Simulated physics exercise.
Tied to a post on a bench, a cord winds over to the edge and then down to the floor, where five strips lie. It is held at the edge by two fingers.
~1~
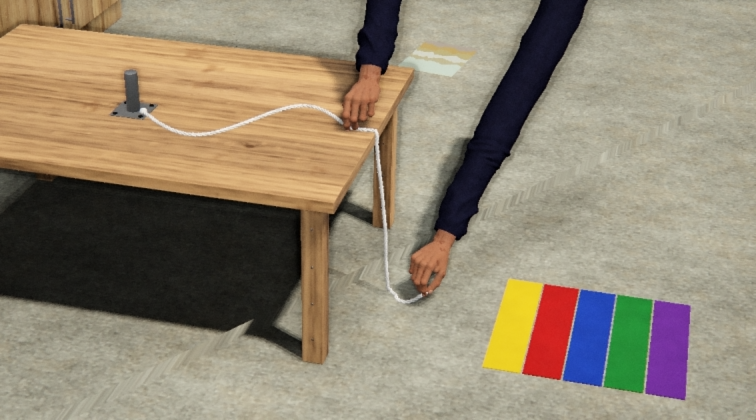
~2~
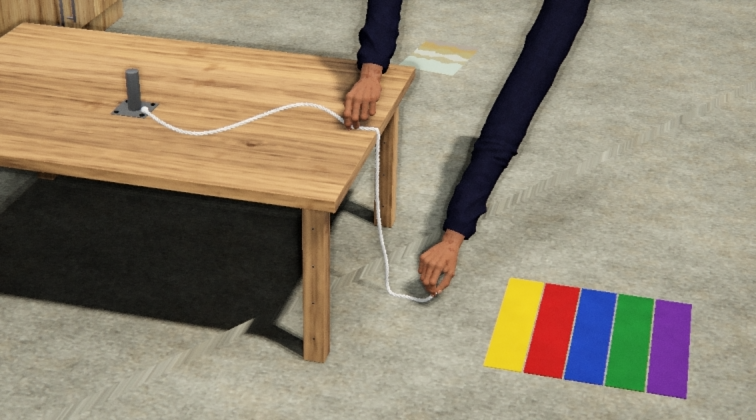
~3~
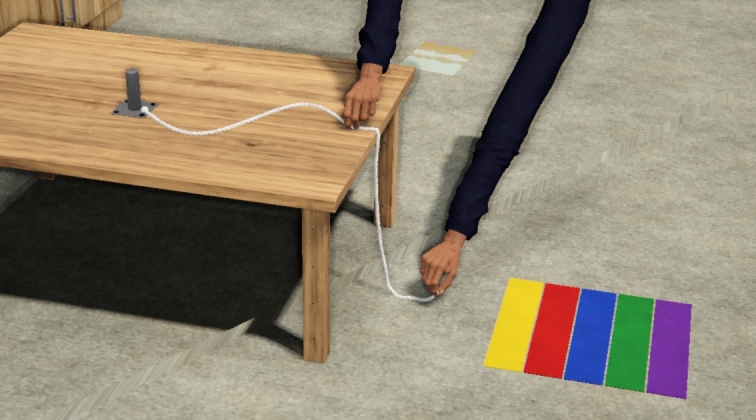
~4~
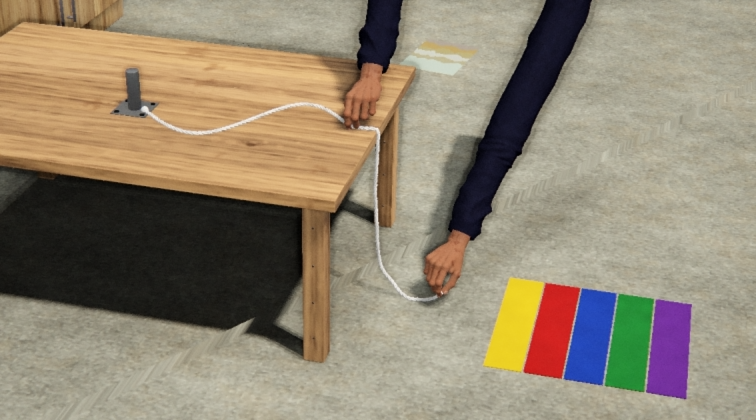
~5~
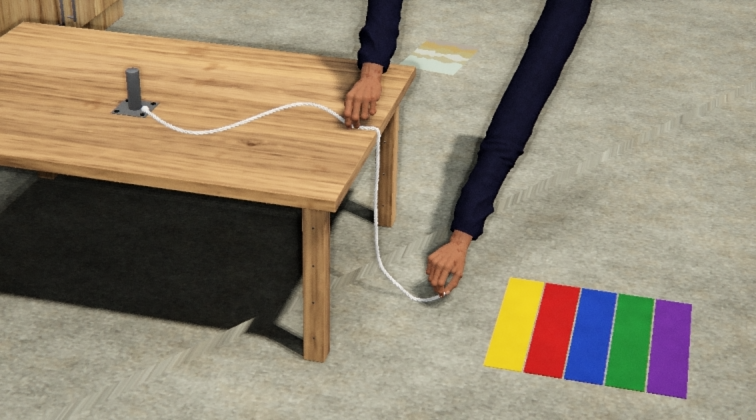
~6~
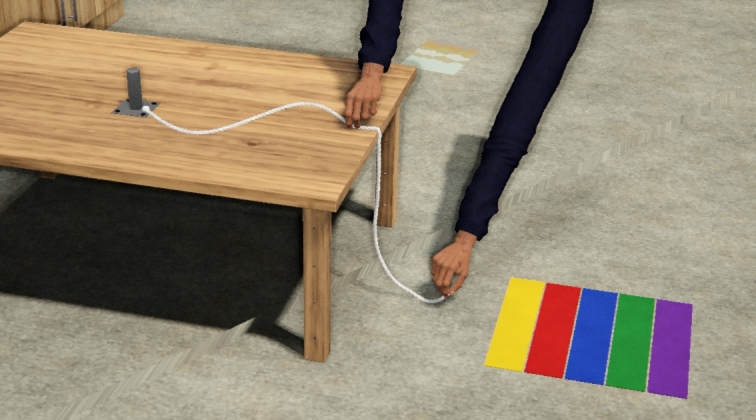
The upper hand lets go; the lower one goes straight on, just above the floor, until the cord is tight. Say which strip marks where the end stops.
The green strip marks it.
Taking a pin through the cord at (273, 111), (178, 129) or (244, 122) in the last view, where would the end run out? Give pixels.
The three spots are (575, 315), (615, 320) and (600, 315), in that order.
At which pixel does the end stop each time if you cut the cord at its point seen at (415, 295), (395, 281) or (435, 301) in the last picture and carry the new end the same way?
Roughly (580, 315), (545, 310), (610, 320).
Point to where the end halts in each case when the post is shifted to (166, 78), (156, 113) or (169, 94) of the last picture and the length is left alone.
(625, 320), (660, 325) and (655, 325), in that order.
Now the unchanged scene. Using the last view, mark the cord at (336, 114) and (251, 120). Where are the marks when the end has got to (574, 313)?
Roughly (380, 149) for the first and (285, 120) for the second.
Soon after, end near (574, 313); over red.
Then, end near (612, 319); over blue.
At full stretch, end near (634, 322); over green. The green one.
